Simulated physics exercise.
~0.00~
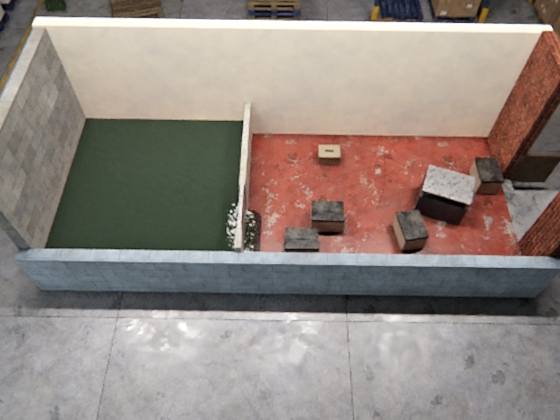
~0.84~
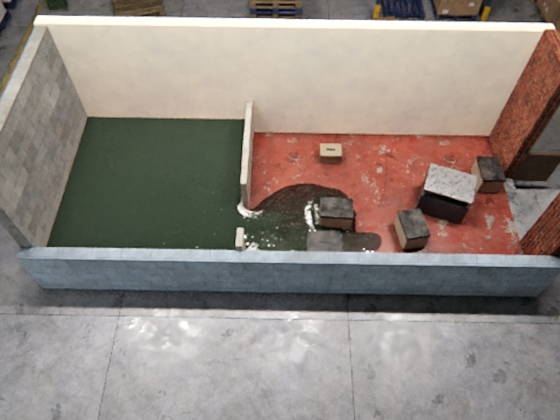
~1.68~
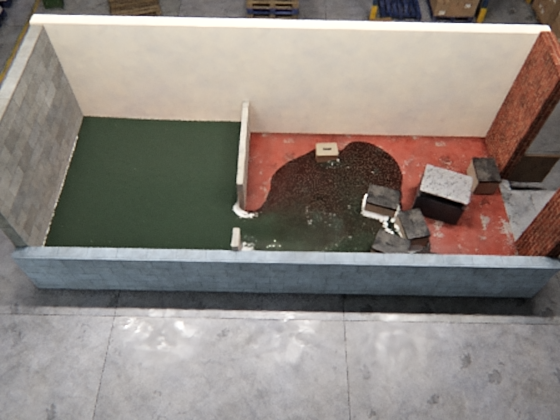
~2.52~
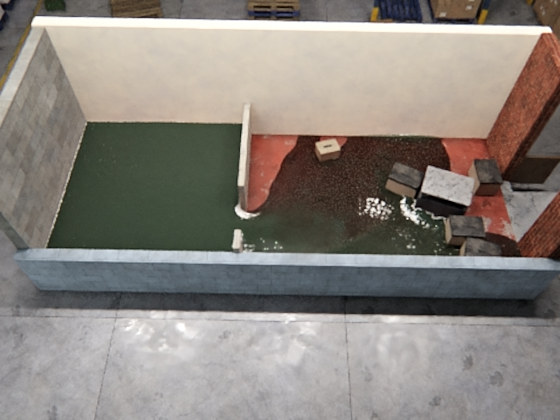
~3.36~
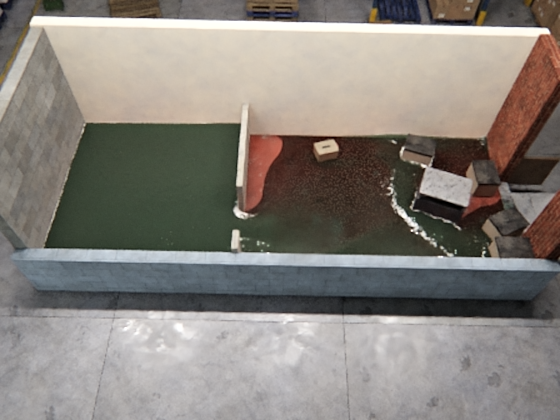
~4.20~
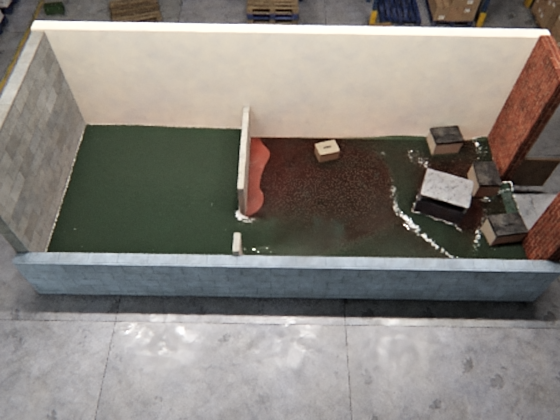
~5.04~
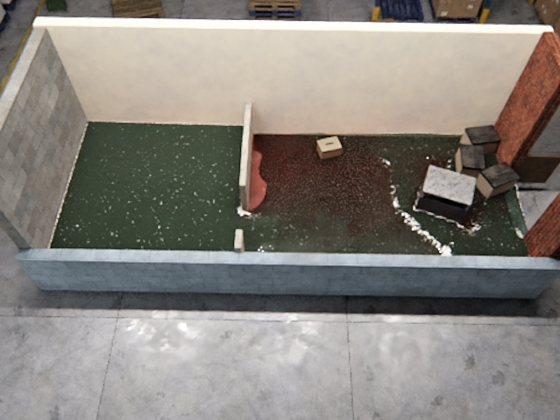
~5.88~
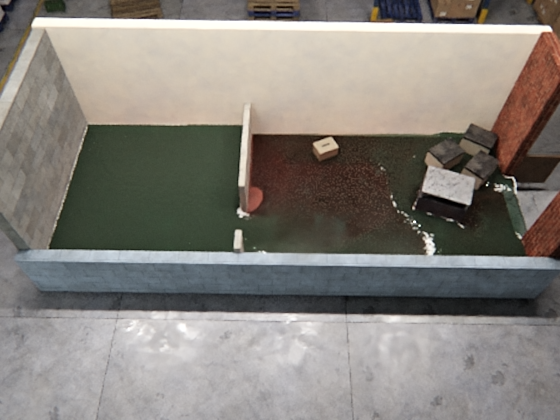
Dark green water burst through a gap in the dividing wall and spread across the red floor of the right room, pushing several dark boxes rightward until they bunched around a larger grey-topped block near the brick wall.
